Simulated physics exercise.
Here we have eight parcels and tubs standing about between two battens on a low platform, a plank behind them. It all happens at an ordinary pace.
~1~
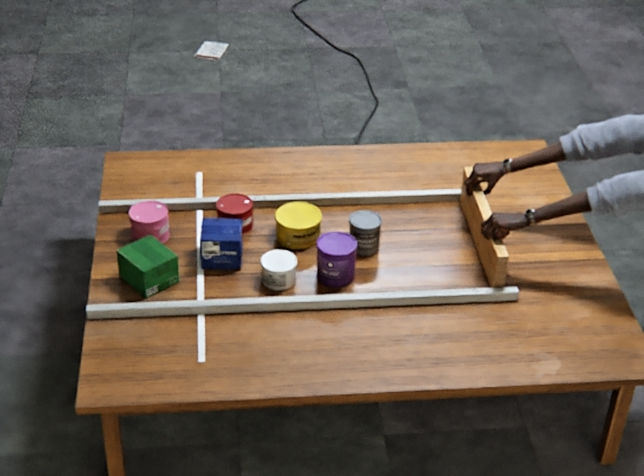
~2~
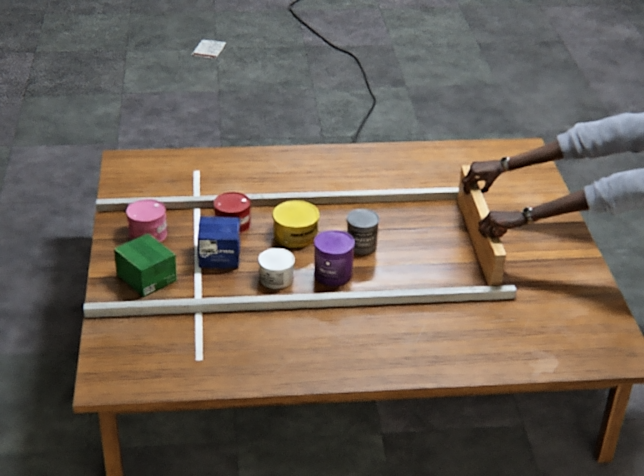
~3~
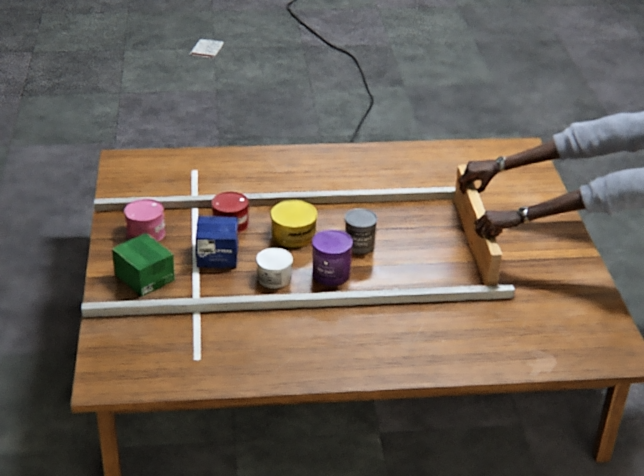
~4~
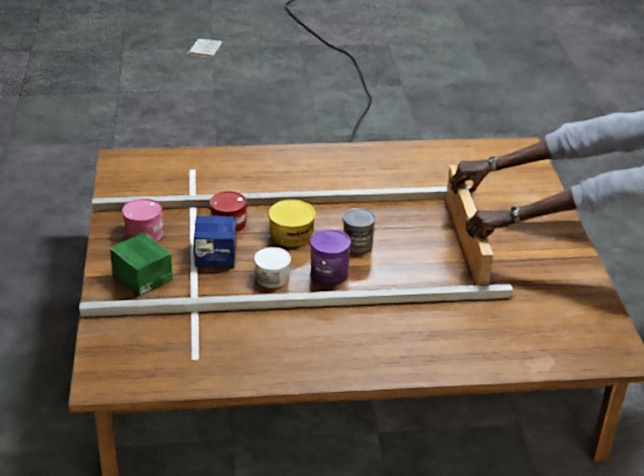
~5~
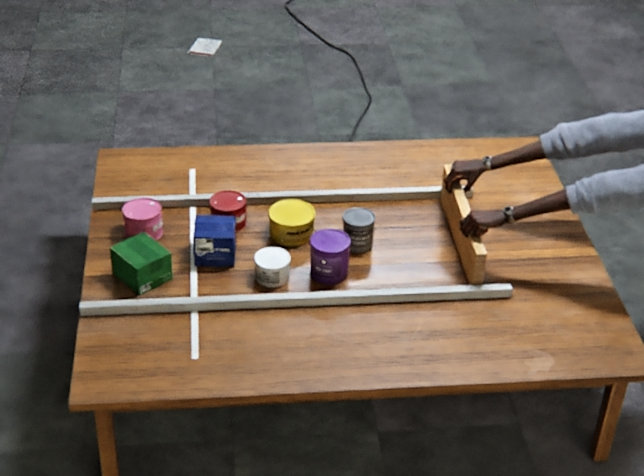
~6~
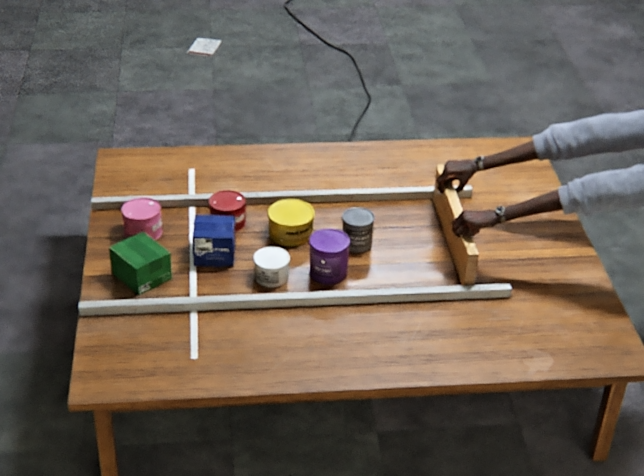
Two hands slide a wooden plank slightly left between white strips toward the still tubs.
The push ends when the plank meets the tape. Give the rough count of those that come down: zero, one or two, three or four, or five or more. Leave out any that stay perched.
The number that fall off is zero.
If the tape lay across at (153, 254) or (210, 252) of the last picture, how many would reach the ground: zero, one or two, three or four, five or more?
In that order: 1 or 2; no fall at all.
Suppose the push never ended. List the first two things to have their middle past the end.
They are the green box, then the pink canister.
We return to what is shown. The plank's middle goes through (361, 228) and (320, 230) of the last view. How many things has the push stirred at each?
By then 1, and 4.
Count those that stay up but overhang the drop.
1 of them.
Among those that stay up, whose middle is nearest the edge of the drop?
Foremost is the green box.
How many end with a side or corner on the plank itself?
The number is 3.
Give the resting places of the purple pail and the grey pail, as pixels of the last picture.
The purple pail at (173, 263), the grey pail at (177, 243).
A little later, none off yet; pink canister at rest near (142, 220); green box at rest near (141, 263); blue parcel at rest near (214, 241).
Next, none off yet; pink canister at rest near (142, 220); green box at rest near (140, 263); blue parcel shifted a little near (190, 243).
When it is over, the number that fall off is zero.
